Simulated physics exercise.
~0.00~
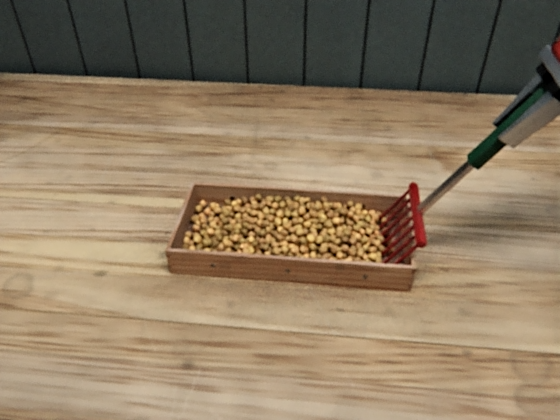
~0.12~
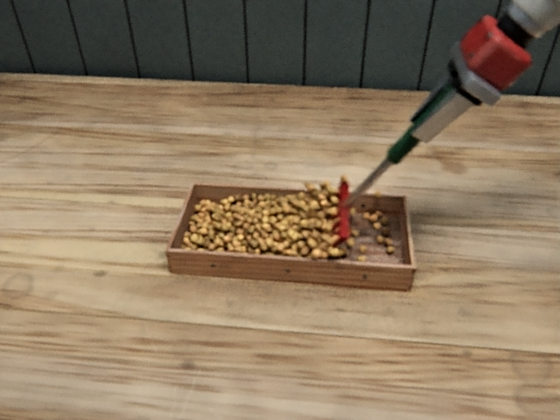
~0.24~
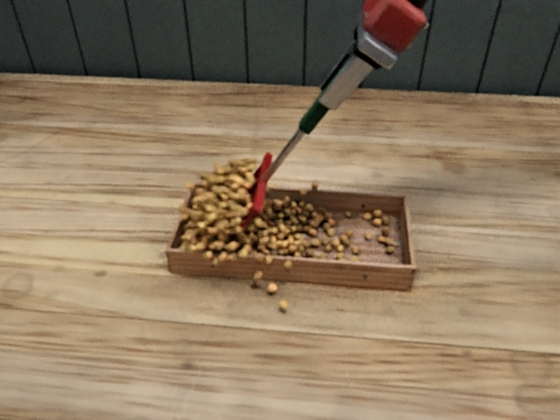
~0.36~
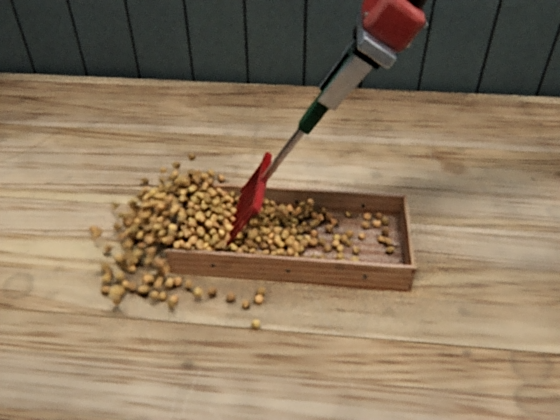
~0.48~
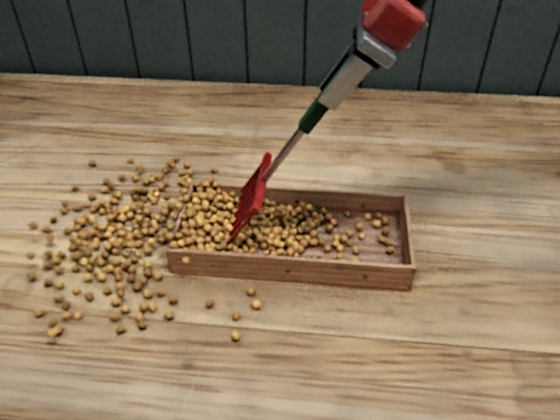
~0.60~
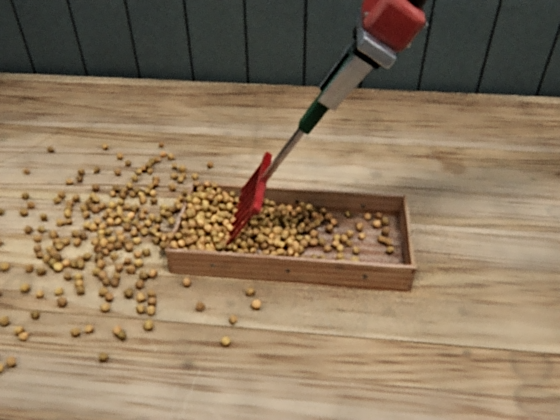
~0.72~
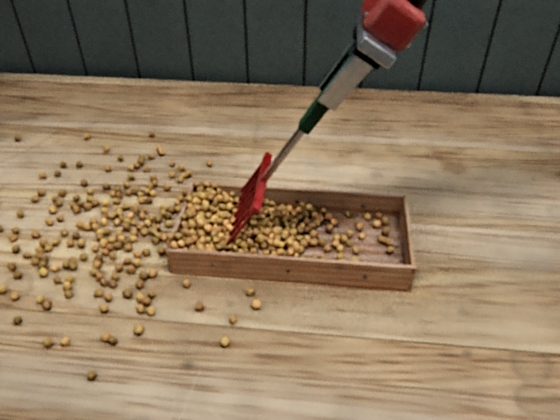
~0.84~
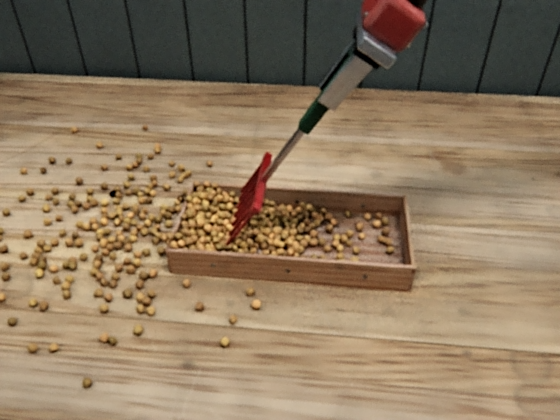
On a wooden tabletop before dark panelling, a robot arm swept a red fork leftward through a shallow tray of dried chickpeas, heaping them up until many spilled over the left end and scattered, while the fork stopped and plenty stayed inside.
